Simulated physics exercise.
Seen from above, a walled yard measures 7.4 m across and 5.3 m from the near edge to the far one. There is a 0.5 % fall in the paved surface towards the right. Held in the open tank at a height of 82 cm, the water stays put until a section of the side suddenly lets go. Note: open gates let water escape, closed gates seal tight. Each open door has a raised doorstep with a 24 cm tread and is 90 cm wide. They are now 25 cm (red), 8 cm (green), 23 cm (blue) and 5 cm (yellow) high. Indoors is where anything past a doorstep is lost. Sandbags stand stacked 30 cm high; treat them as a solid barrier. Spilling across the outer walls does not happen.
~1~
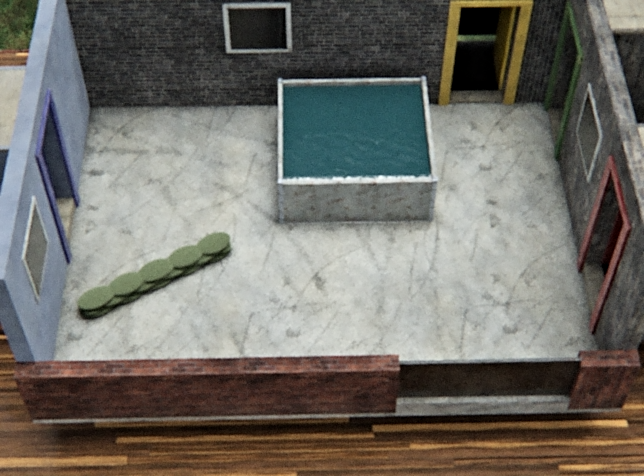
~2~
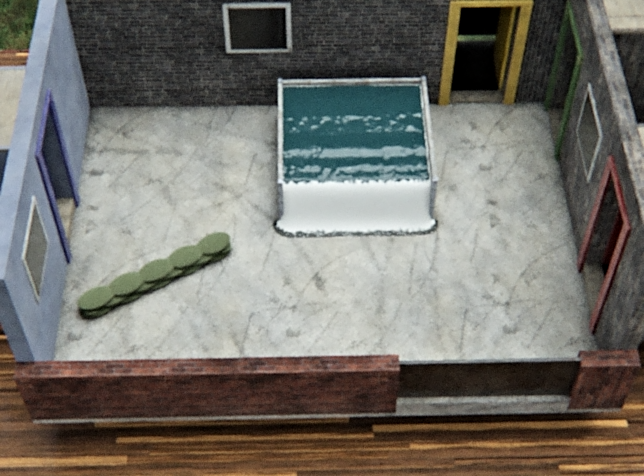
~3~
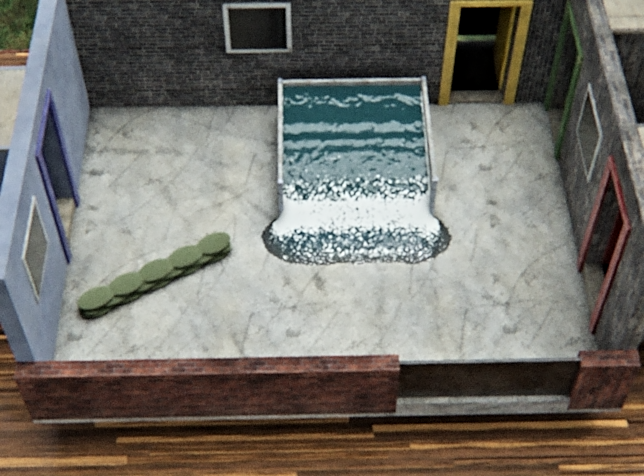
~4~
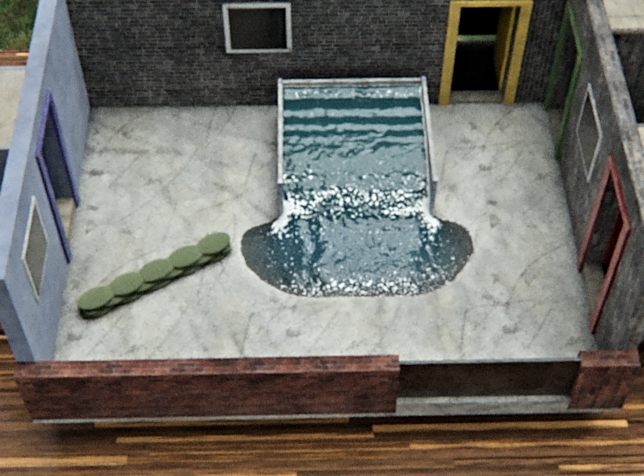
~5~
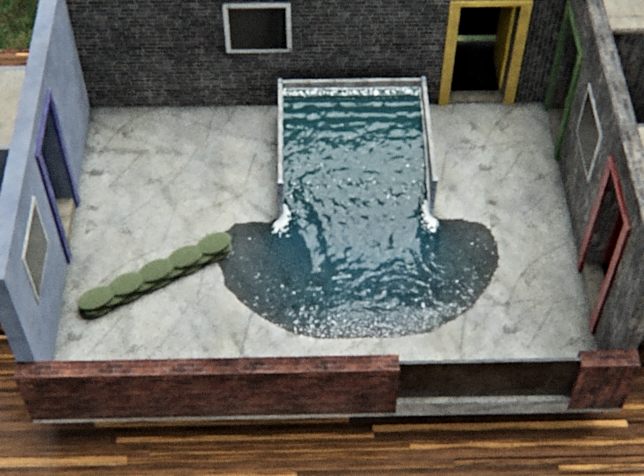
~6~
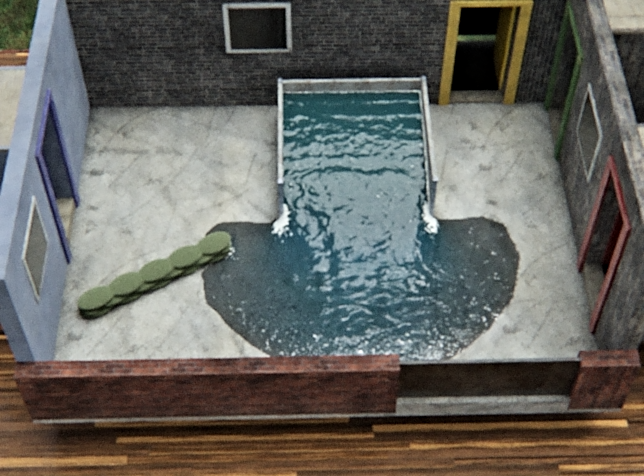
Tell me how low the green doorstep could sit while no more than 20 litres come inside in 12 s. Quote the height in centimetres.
At least 13.5 cm or so.
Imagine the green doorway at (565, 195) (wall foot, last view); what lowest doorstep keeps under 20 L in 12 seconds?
It needs roughly 10.5 cm.
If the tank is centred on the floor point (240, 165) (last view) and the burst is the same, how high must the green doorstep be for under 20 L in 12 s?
Close to 15 cm would do it.
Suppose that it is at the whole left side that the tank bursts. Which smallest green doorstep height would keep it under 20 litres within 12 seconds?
That way, roughly 8.5 cm.
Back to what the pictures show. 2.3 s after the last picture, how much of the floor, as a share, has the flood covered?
Wet: Close to 55 %.
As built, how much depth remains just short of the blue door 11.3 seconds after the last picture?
Roughly 6.5 cm deep.
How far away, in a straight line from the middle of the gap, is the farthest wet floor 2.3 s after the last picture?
5.0 metres.
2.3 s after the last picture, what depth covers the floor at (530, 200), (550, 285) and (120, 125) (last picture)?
Going through the spots in order gives 0, 11 and 0 centimetres.
Then, 0.7 s after the last picture water covers 40 % of the floor, deepest (48 cm) near (362, 388); it has not reached the green door.
Then, 2.3 s after the last picture water covers 55 % of the floor, deepest (42 cm) near (591, 384); it has not reached the green door.
Then, 11.3 s after the last picture water covers 95 % of the floor, deepest (14 cm) near (448, 114); 11 cm at the green door, 107 litres in over its 8 cm doorstep.
At the green door as built, the water peaked near 16 cm, 7.1 s after the last picture.
Run again over the same 12 s with other heights there, 29 litres in over 12.5 cm, 12 litres over 14.5 cm. The limit of 20 litres is kept from about 13.5 cm up.
